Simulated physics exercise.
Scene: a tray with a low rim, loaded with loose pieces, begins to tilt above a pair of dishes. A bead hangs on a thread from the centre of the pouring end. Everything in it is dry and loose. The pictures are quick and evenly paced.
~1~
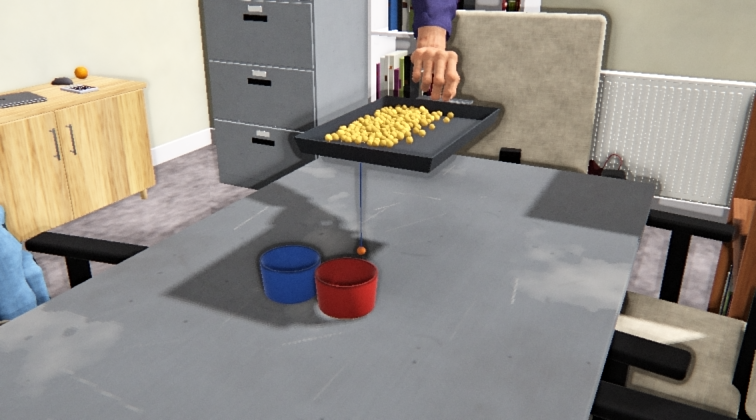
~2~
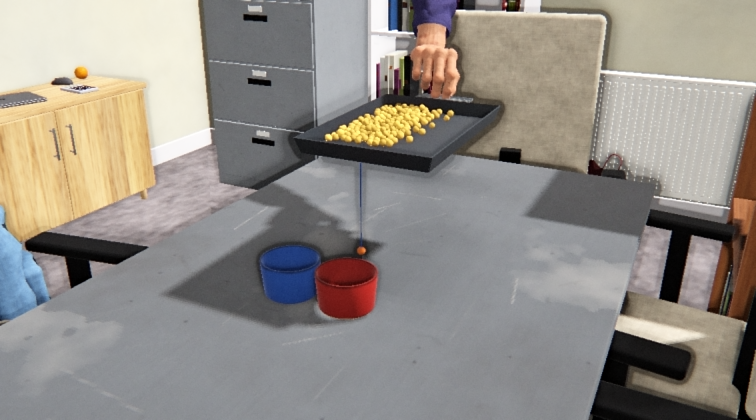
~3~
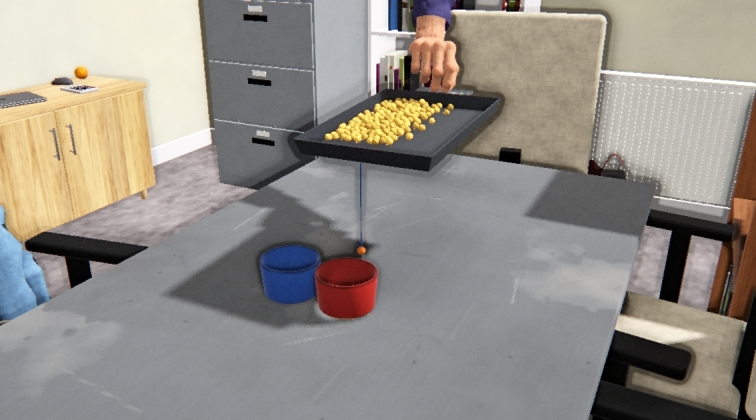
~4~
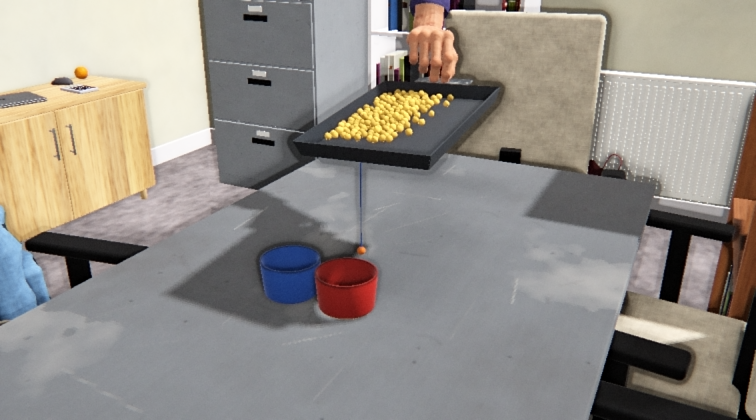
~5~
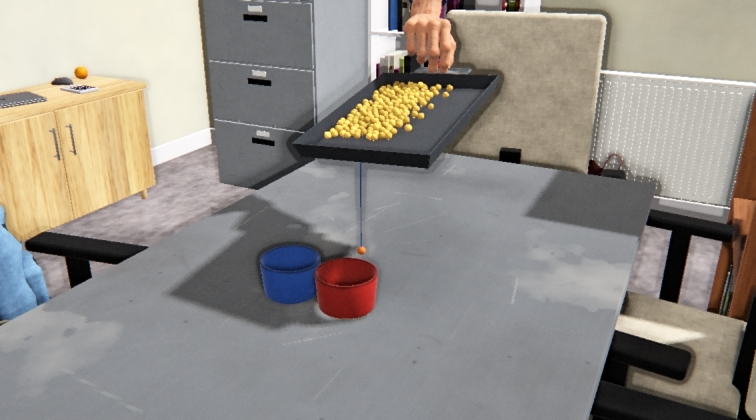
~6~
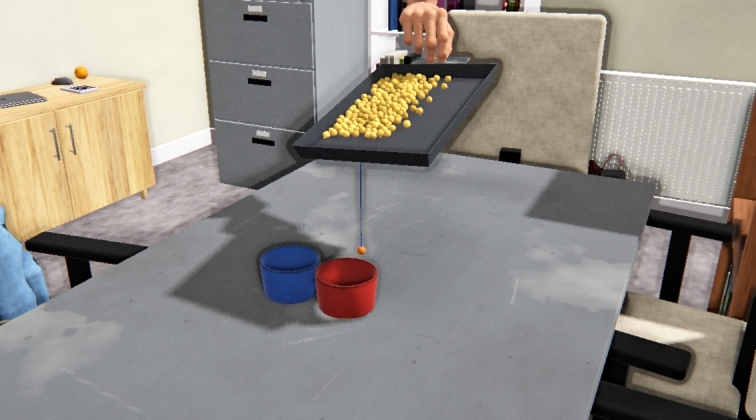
A hand in a purple sleeve grips the far edge of a black tray of yellow puffed balls above a grey table, seen from slightly above in a room with a filing cabinet and wooden cupboard. Below the tray, an orange bead hangs on a thread behind a blue dish at left and a red one at right. The hand steadily raises the far edge, tilting the tray toward the unmoving camera, its near left corner dipping slightly.
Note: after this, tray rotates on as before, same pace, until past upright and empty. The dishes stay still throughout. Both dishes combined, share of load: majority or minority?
Most is saved.
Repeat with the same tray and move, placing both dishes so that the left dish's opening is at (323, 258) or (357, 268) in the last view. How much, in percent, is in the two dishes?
You'd get 40 in a hundred the first time and 0 in a hundred the second.
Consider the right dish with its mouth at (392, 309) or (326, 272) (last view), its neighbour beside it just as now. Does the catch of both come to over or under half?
For the two places in order: A minority share, a majority share.
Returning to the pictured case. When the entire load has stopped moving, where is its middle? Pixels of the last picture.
Near (292, 282).
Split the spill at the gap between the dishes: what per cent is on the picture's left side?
Roughly 90 percent.
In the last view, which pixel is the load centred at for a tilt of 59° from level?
The load is centred about (333, 125).
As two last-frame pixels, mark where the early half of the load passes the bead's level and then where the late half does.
Near (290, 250) to start, and near (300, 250) afterwards.
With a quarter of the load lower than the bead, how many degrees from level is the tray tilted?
Approx. 95° from level.
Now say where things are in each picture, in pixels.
The first picture shows corners of the pouring end near (301, 136) and (429, 156), level; middle of the load near (387, 123), puffed corn balls; left dish near (274, 284); right dish near (331, 299); bead on its thread near (361, 251).
The second picture shows corners of the pouring end near (301, 137) and (429, 155), level; middle of the load near (387, 122).
The third picture shows corners of the pouring end near (300, 138) and (428, 154), tipped barely, lowest at the left corner; middle of the load near (387, 118).
The fourth picture shows corners of the pouring end near (299, 140) and (428, 153), tipped a little, lowest at the left corner; middle of the load near (386, 113).
The fifth picture shows corners of the pouring end near (299, 141) and (427, 152), tipped a little, lowest at the left corner; middle of the load near (385, 108).
The sixth picture shows corners of the pouring end near (298, 143) and (426, 151), tipped a little, lowest at the left corner; middle of the load near (383, 104); left dish near (274, 284); right dish near (331, 299).
Shortly afterwards, tray tipped steeply; all but a few on the tray; only a few in the air.
Next, tray tipped right over; near a quarter on the tray; only a few in the right dish; near a third in the left dish; only a few outside both; near a third in the air.
Some moments later, tray tipped past a quarter turn; a little in the right dish; the bulk in the left dish; a little outside both.
In the end, tray tipped past a quarter turn; a little in the right dish; the bulk in the left dish; a little outside both.
